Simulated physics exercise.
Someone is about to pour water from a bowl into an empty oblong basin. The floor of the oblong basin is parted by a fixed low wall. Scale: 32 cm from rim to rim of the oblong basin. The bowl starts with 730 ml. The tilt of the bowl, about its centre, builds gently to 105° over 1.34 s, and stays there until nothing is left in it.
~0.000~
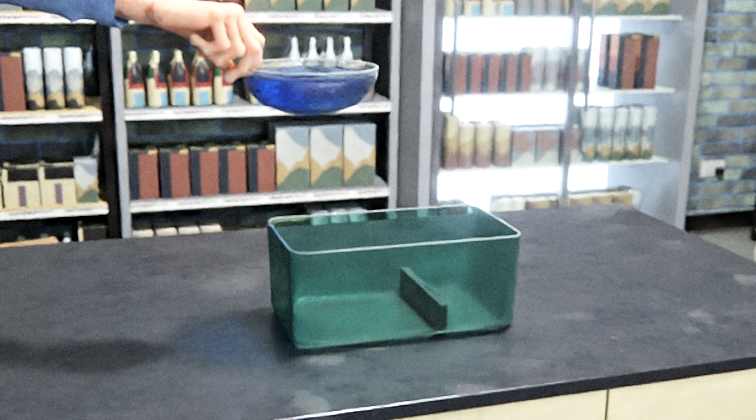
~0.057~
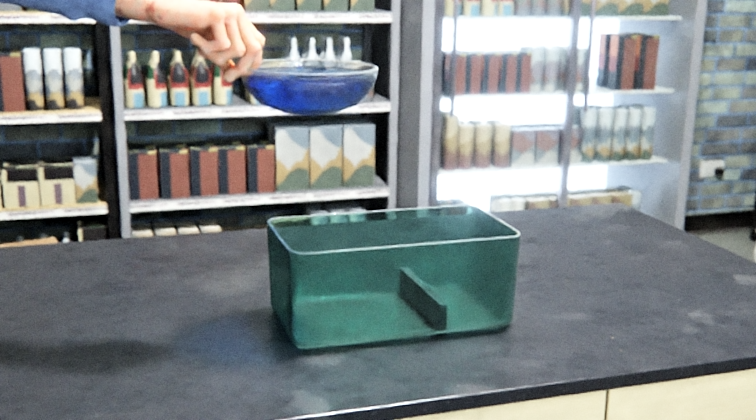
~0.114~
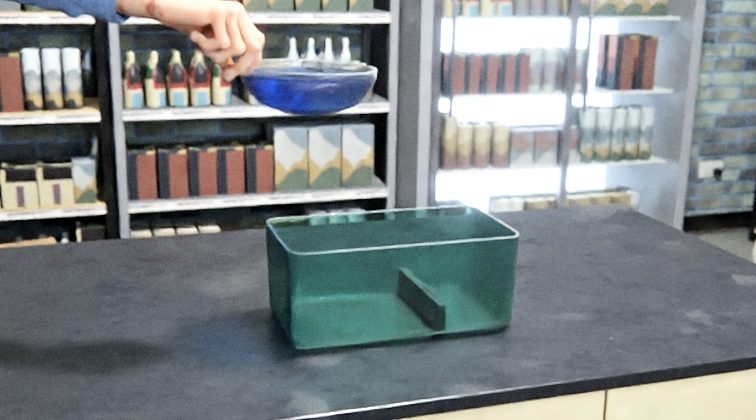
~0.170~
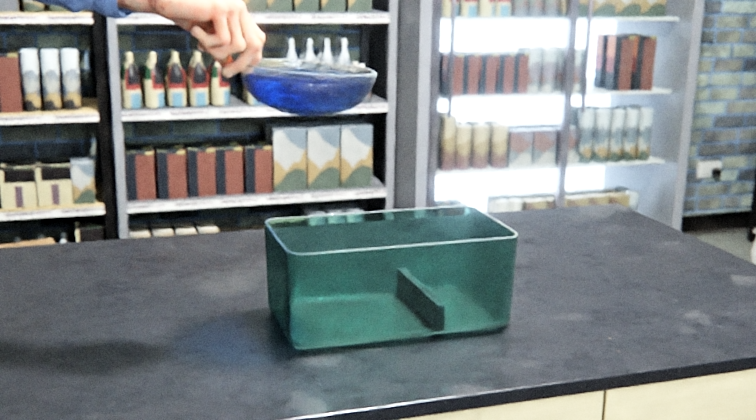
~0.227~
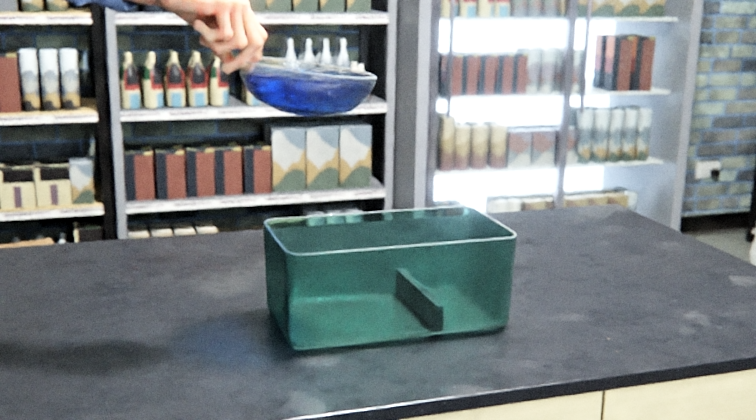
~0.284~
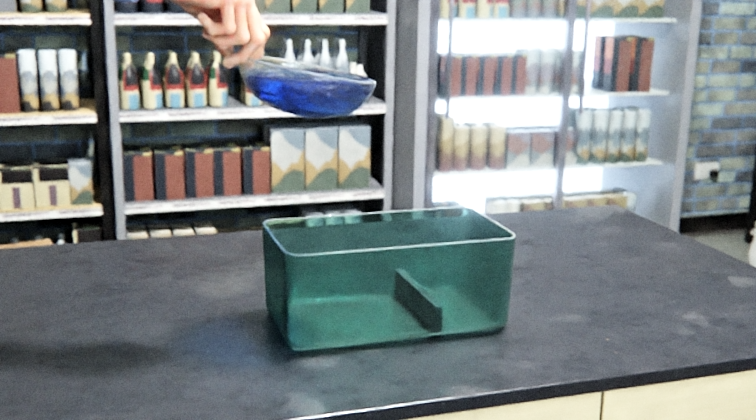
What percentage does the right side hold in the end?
The far part has some 57 per cent.
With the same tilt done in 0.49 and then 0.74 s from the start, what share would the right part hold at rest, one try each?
In turn about 20 and 40 per cent.
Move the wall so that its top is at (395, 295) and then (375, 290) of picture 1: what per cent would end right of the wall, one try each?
First 75, then 90 per cent.
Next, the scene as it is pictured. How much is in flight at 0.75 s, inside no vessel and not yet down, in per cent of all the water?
About 44 per cent.
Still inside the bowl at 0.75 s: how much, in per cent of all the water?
Some 24 per cent.
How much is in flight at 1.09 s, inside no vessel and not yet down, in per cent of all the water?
Near 3 in a hundred.
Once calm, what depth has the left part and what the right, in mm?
Some 10 mm on the left and 26 mm on the right.
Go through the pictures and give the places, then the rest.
In the first frame, tilt 0°; pouring edge (374, 66); surface from (244, 74) to (370, 72); the oblong basin's rim runs from (279, 237) to (498, 220); the wall's top is at (423, 286).
In the second frame, tilt 0°; pouring edge (374, 67); surface from (243, 74) to (370, 72).
In the third frame, tilt 2°; pouring edge (373, 69); surface from (243, 74) to (369, 74).
In the fourth frame, tilt 4°; pouring edge (372, 72); surface from (243, 73) to (368, 75).
In the fifth frame, tilt 7°; pouring edge (372, 76); surface from (243, 73) to (368, 76).
In the sixth frame, tilt 11°; pouring edge (371, 82); surface from (244, 74) to (369, 77).
After 0.75 s the tilt is 62° and 24 per cent is still to pour, 9 is left of the wall and 24 right of it.
After 1.09 s the tilt is 96° and 0 per cent is still to pour, 39 is left of the wall and 57 right of it.
After 1.45 s the tilt is 105° and 0 per cent is still to pour, 42 is left of the wall and 57 right of it.
After 1.84 s the tilt is 105° and 0 per cent is still to pour, 42 is left of the wall and 57 right of it.
In the end 42 per cent lies left of the wall, 57 right of it and 1 outside.
